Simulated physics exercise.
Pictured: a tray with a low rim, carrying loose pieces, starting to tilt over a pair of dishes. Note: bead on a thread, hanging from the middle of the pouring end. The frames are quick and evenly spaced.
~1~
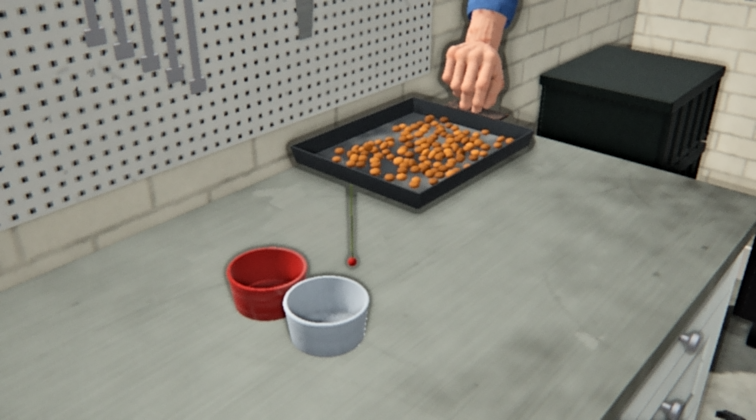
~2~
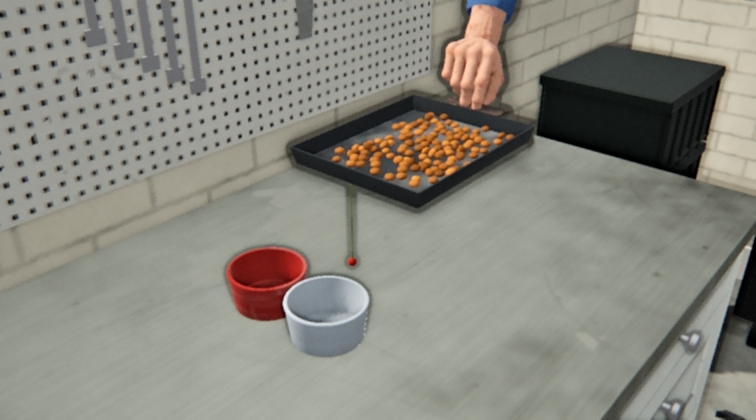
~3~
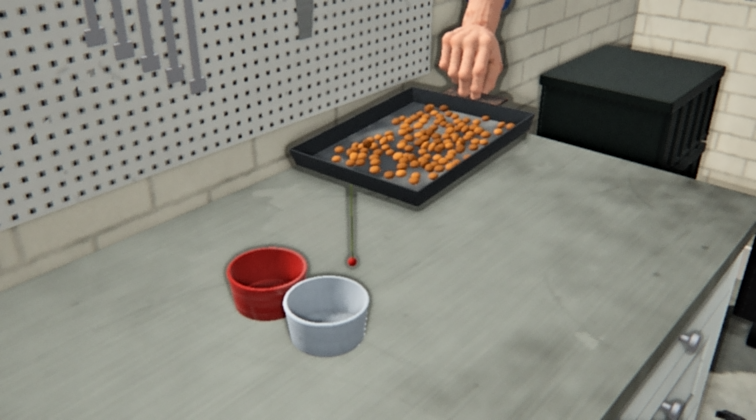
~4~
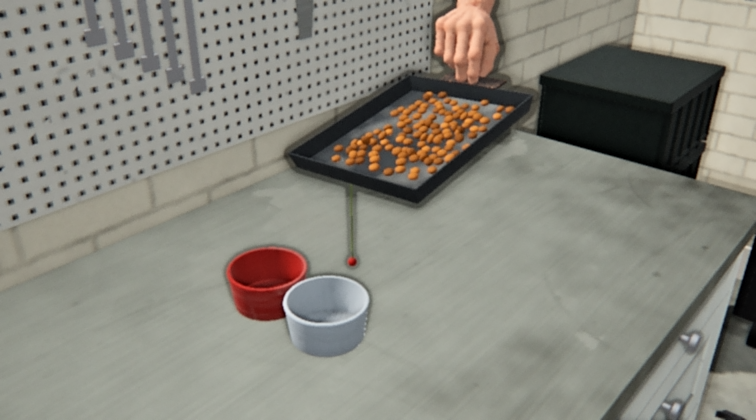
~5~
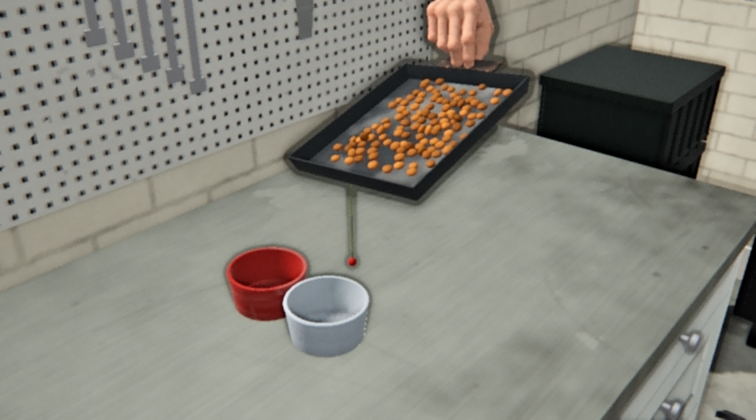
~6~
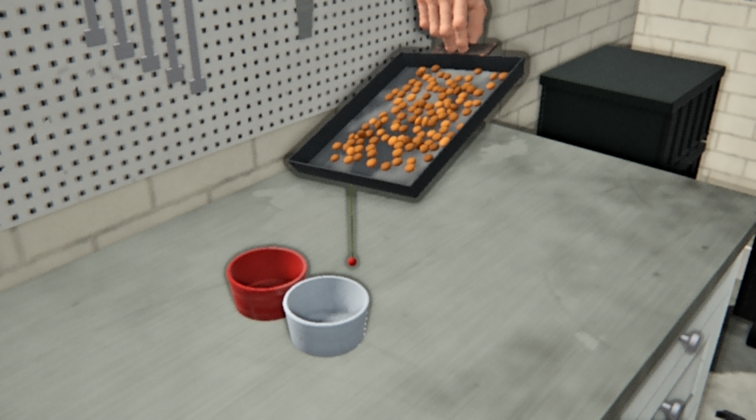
A hand lifts the far end of a black tray of orange-brown pieces, tilting it steadily.
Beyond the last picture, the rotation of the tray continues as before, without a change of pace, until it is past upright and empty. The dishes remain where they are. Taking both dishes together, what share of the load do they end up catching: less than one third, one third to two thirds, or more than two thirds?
Landed: A third through two thirds.
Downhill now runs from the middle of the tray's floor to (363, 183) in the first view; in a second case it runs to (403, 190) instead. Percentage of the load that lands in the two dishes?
Respectively 60 and 0 in a hundred.
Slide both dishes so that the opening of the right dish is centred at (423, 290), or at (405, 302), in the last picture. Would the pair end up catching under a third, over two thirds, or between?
Under a third, then below one third.
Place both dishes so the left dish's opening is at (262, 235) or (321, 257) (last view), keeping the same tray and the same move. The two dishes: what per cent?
About 70 per cent, then about 60 per cent.
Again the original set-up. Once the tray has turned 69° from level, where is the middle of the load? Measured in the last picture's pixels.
Check around (319, 167) in the last picture.
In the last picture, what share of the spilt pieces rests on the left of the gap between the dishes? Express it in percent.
Roughly 30 %.
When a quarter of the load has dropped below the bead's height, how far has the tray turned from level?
Roughly 85 degrees from level.
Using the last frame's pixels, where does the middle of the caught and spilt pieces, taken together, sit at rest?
The centre settles at about (287, 290).
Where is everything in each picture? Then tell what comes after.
The first picture shows corners of the pouring end at (296, 146) and (418, 191), level; middle of the load at (420, 150), bits of cat kibble; left dish at (239, 298); right dish at (298, 332); bead on its thread at (353, 262).
The second picture shows corners of the pouring end at (295, 147) and (418, 190), level; middle of the load at (420, 148).
The third picture shows corners of the pouring end at (295, 149) and (417, 189), tipped barely, lowest at the left corner; middle of the load at (419, 143).
The fourth picture shows corners of the pouring end at (293, 152) and (415, 186), tipped a little, lowest at the left corner; middle of the load at (418, 135).
The fifth picture shows corners of the pouring end at (293, 155) and (412, 184), tipped clearly, lowest at the left corner; middle of the load at (416, 127).
The sixth picture shows corners of the pouring end at (292, 159) and (409, 182), tipped clearly, lowest at the left corner; middle of the load at (413, 119); left dish at (239, 298); right dish at (298, 332).
Soon after the last picture, tray tipped steeply; nearly all on the tray; a small part in the air.
A little later, tray tipped past a quarter turn; about a quarter on the tray; a small part in the right dish; about half in the left dish; a small part outside both; a small part in the air.
Later still, tray tipped past a quarter turn; a small part in the right dish; about half in the left dish; about half outside both.
At rest, tray tipped past a quarter turn; a small part in the right dish; about half in the left dish; about half outside both.
